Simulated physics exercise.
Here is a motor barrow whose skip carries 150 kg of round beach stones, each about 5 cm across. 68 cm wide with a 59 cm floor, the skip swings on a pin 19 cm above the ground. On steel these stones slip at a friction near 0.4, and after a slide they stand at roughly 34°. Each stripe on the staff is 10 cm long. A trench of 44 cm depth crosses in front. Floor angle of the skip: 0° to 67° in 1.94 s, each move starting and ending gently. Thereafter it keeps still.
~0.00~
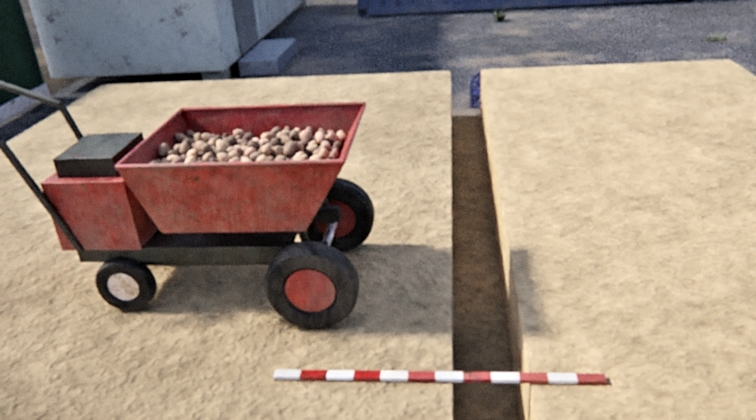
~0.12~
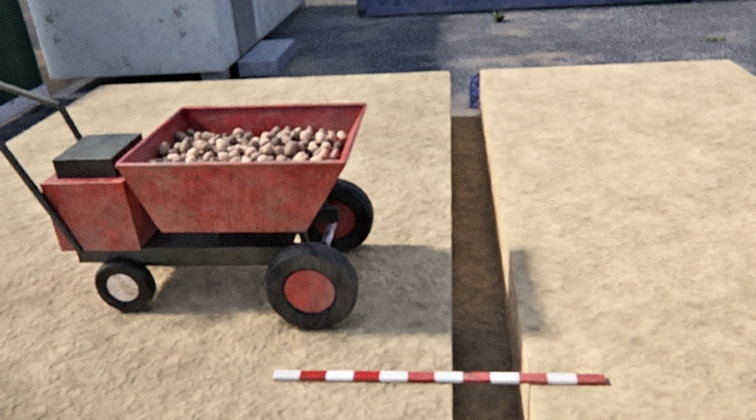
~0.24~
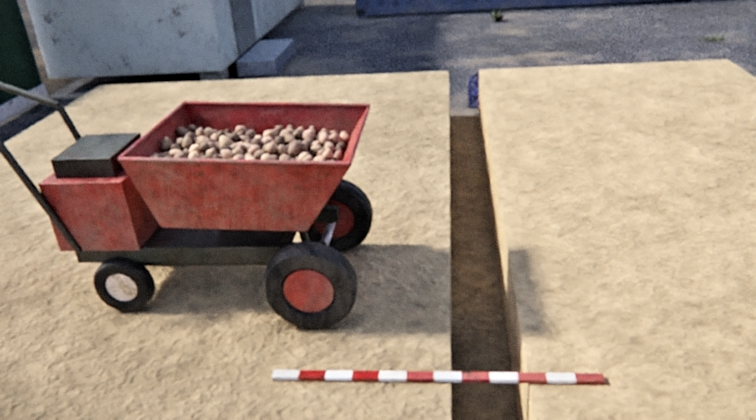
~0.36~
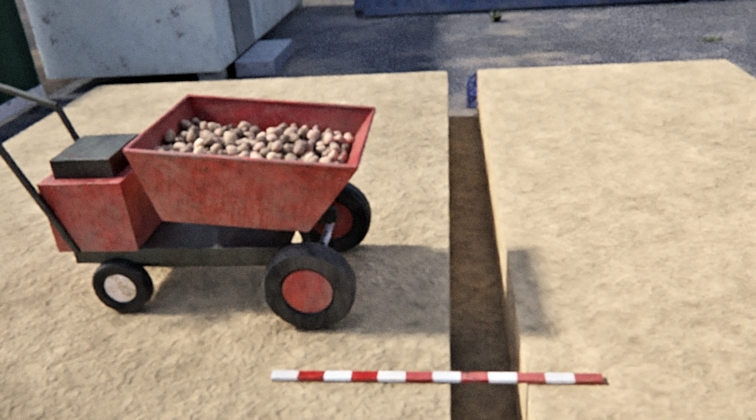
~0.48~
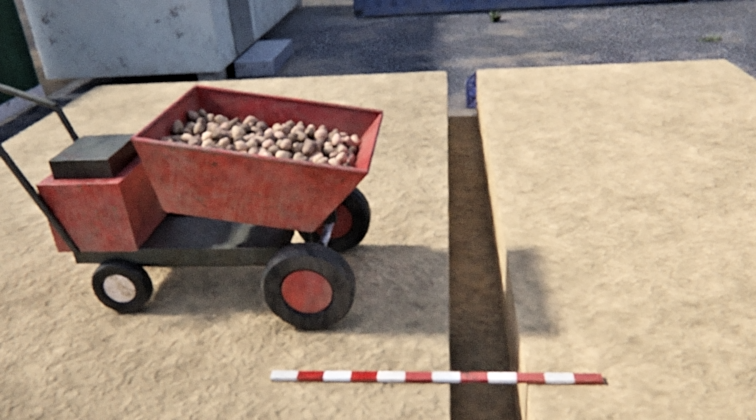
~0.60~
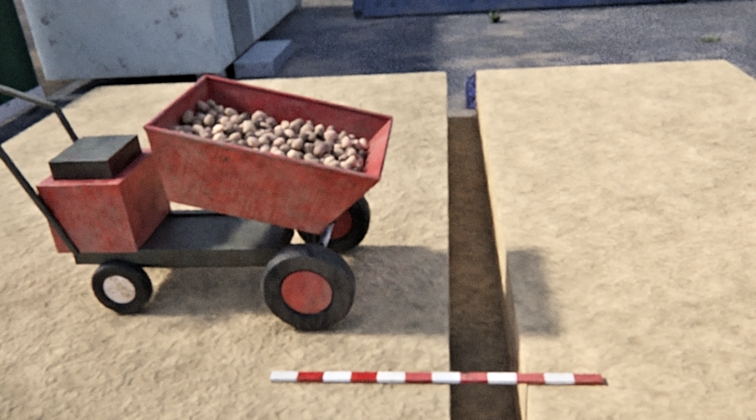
The footage shows a red motor barrow loaded with round stones standing left of a narrow trench, a red-and-white striped staff lying in front. Its skip slowly tilts toward the right, its left end rising while the wheels stay still.
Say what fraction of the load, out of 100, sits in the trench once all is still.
About 80 out of 100.
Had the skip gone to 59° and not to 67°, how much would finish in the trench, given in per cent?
Then about 55 per cent.
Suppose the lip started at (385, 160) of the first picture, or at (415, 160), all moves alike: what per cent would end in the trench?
First place: Near 50%; second place: Near 20%.
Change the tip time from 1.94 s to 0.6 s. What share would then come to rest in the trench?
Near 55 per cent.
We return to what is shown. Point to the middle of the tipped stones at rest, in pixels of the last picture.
I'd point somewhere around (485, 338).
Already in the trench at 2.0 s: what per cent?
Some 30 per cent of the load by that point.
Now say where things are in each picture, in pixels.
In the first picture, lip at (344, 162), floor tilted 0°, highest stones at (240, 143).
In the second picture, the skip is at 1°, its lip at (345, 163); the top of the load is at (210, 142); the stones move at 0.1 m/s on average.
In the third picture, lip at (350, 164), floor tilted 3°, highest stones at (212, 138); the stones move at 0.2 m/s on average.
In the fourth picture, lip at (357, 168), floor tilted 6°, highest stones at (202, 130); the stones move at 0.3 m/s on average.
In the fifth picture, the skip is at 10°, its lip at (367, 173); the top of the load is at (202, 123); the stones move at 0.3 m/s on average.
In the sixth picture, the skip is at 15°, its lip at (379, 180); the top of the load is at (206, 115); the stones move at 0.4 m/s on average.
After 1.5 s the floor is at 57°; 99 % in the skip, 1 % in the trench; the foremost stones are at (465, 229).
After 2.0 s the floor is at 67°; 59 % in the skip, 32 % in the trench, 10 % past the trench; the foremost stones are at (596, 273).
After 2.4 s the floor is at 67°; 36 % in the skip, 48 % in the trench, 16 % past the trench; the foremost stones are at (645, 260).
After 4.3 s the floor is at 67°; 4 % in the skip, 80 % in the trench, 16 % past the trench; the foremost stones are at (661, 267).
